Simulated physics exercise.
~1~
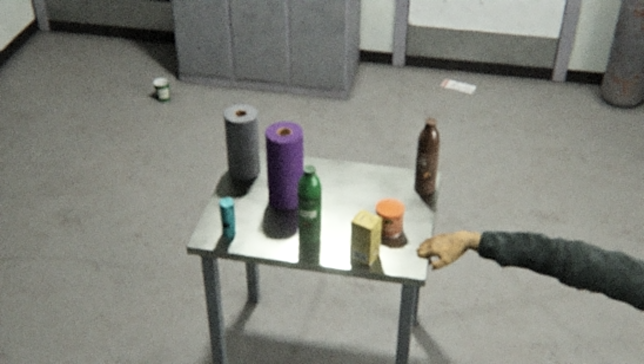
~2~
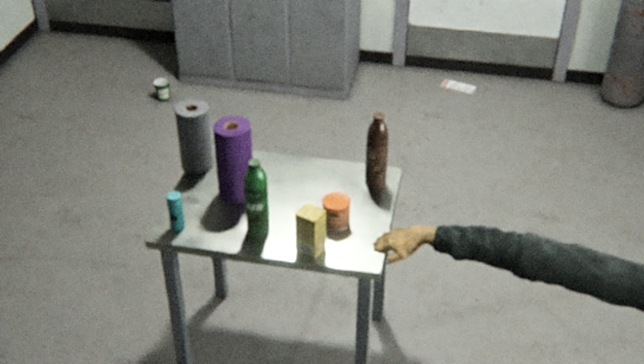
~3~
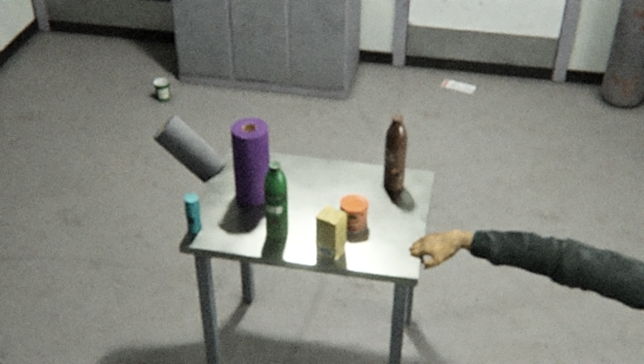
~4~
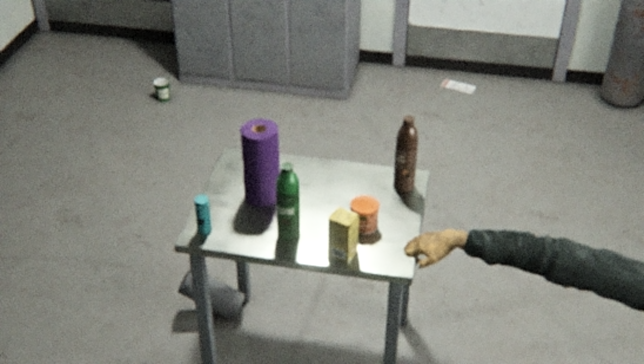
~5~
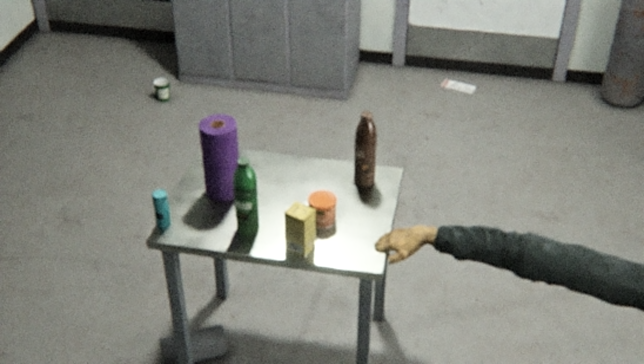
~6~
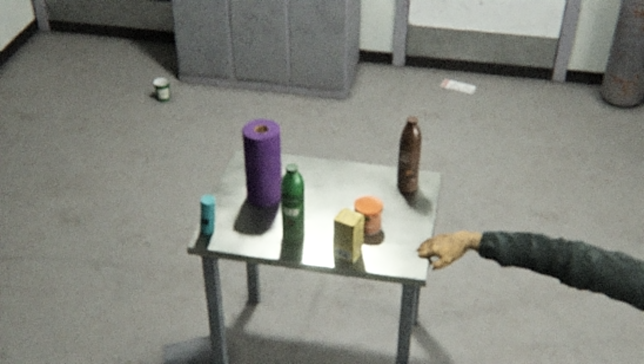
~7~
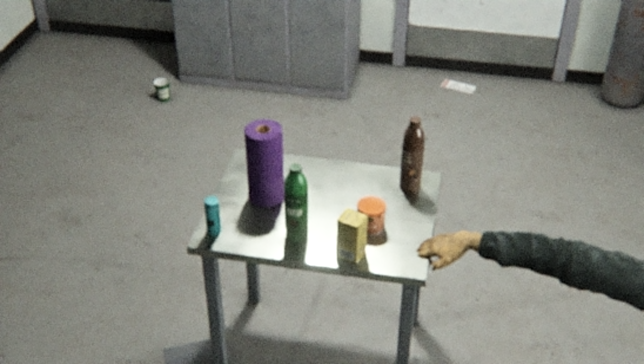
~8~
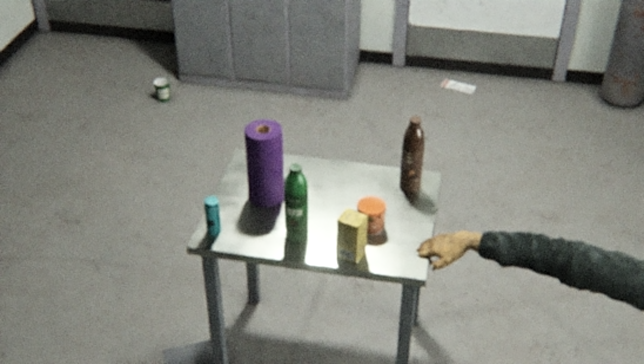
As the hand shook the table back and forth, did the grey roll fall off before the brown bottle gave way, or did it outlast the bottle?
The grey roll fell off first, tipping over the left side to the floor, while the brown bottle stayed upright on the table.
A small table was jerked left, right, left and right again by a hand at its edge, and the grey roll tipped off the far left corner onto the floor, while the purple roll, bottles and other items stayed standing on top.
